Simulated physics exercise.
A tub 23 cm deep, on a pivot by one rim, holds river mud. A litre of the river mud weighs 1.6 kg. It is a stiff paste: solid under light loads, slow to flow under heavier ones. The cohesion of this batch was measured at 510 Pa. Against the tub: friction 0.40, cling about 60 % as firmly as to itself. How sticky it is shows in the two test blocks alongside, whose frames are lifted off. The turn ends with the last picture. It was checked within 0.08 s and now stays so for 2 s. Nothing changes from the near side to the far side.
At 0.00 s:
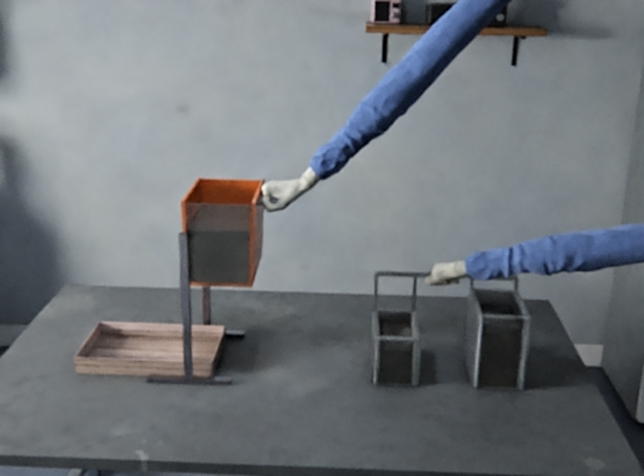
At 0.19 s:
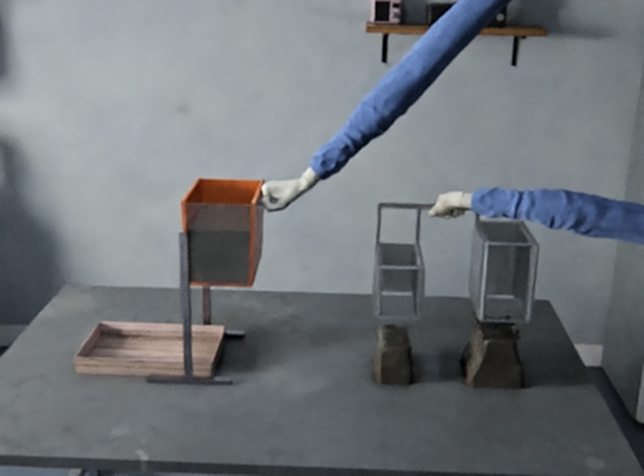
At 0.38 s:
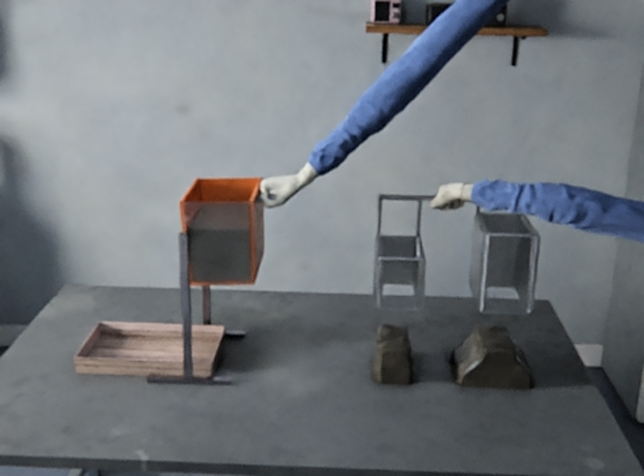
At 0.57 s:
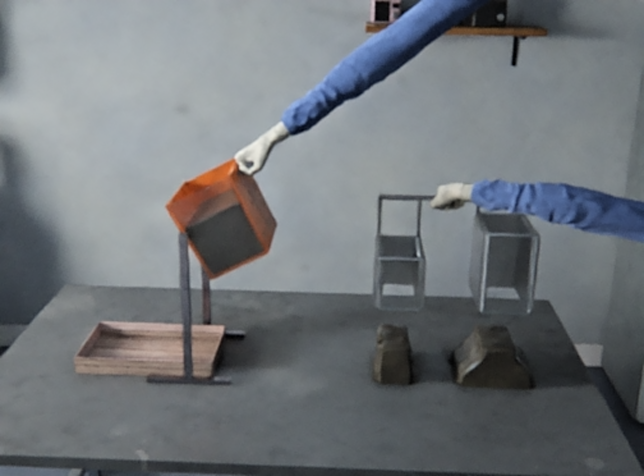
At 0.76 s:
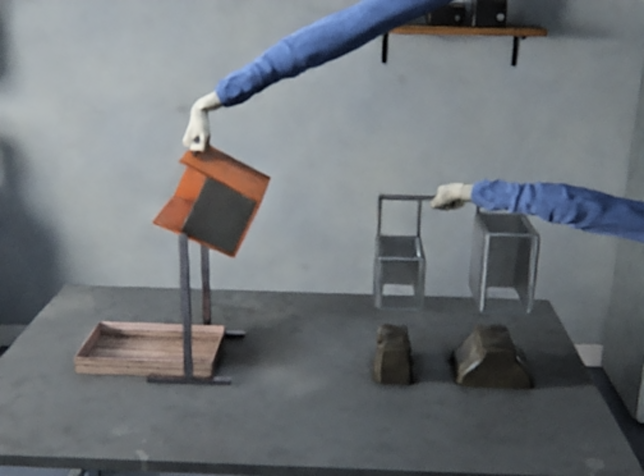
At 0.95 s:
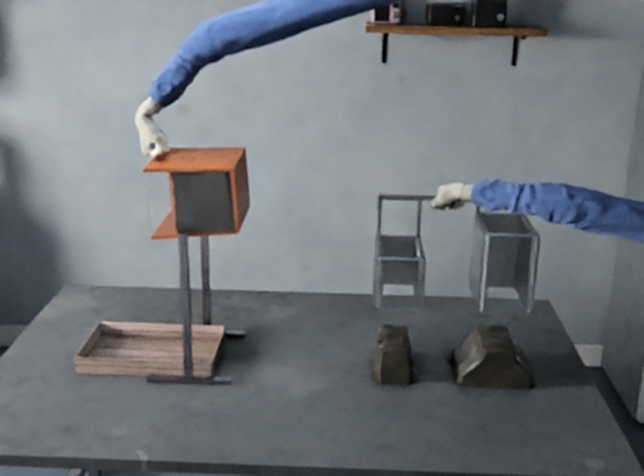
Two joined metal moulds and an orange, clear-sided tub move above a dark grey table in a grey-walled room, seen from the front by a still camera. The tub of dark mud sits on a stand at left, beside a shallow wooden tray. A blue-sleeved arm lifts the moulds off two brown blocks, the right one slumping wider, then another swings the tub leftward onto its side, the mud staying inside.
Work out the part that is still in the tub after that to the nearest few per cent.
The part that is still in the tub after that is near 67 %.
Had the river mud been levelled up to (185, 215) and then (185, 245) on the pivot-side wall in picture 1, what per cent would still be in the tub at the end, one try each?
In that order: 50 %, 100 %.
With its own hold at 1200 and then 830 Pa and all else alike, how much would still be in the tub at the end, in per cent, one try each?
In turn about 100 %, 100 %.
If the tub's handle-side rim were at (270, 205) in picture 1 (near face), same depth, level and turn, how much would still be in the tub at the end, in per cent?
In that case some 50 per cent.
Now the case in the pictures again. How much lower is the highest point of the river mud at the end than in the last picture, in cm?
Roughly 9 cm.
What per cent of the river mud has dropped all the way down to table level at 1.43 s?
About 0 %.
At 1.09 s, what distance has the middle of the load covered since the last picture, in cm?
Some 4 cm.
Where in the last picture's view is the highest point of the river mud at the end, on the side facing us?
Near (209, 204).
After 1.09 s, the tub is at 94 degrees and holds 100 %.
After 1.26 s, the tub is at 94 degrees and holds 86 %.
After 1.43 s, the tub is at 94 degrees and holds 71 %.
After 1.60 s, the tub is at 94 degrees and holds 67 %.
After 2.95 s, the tub is at 94 degrees and holds 67 %.
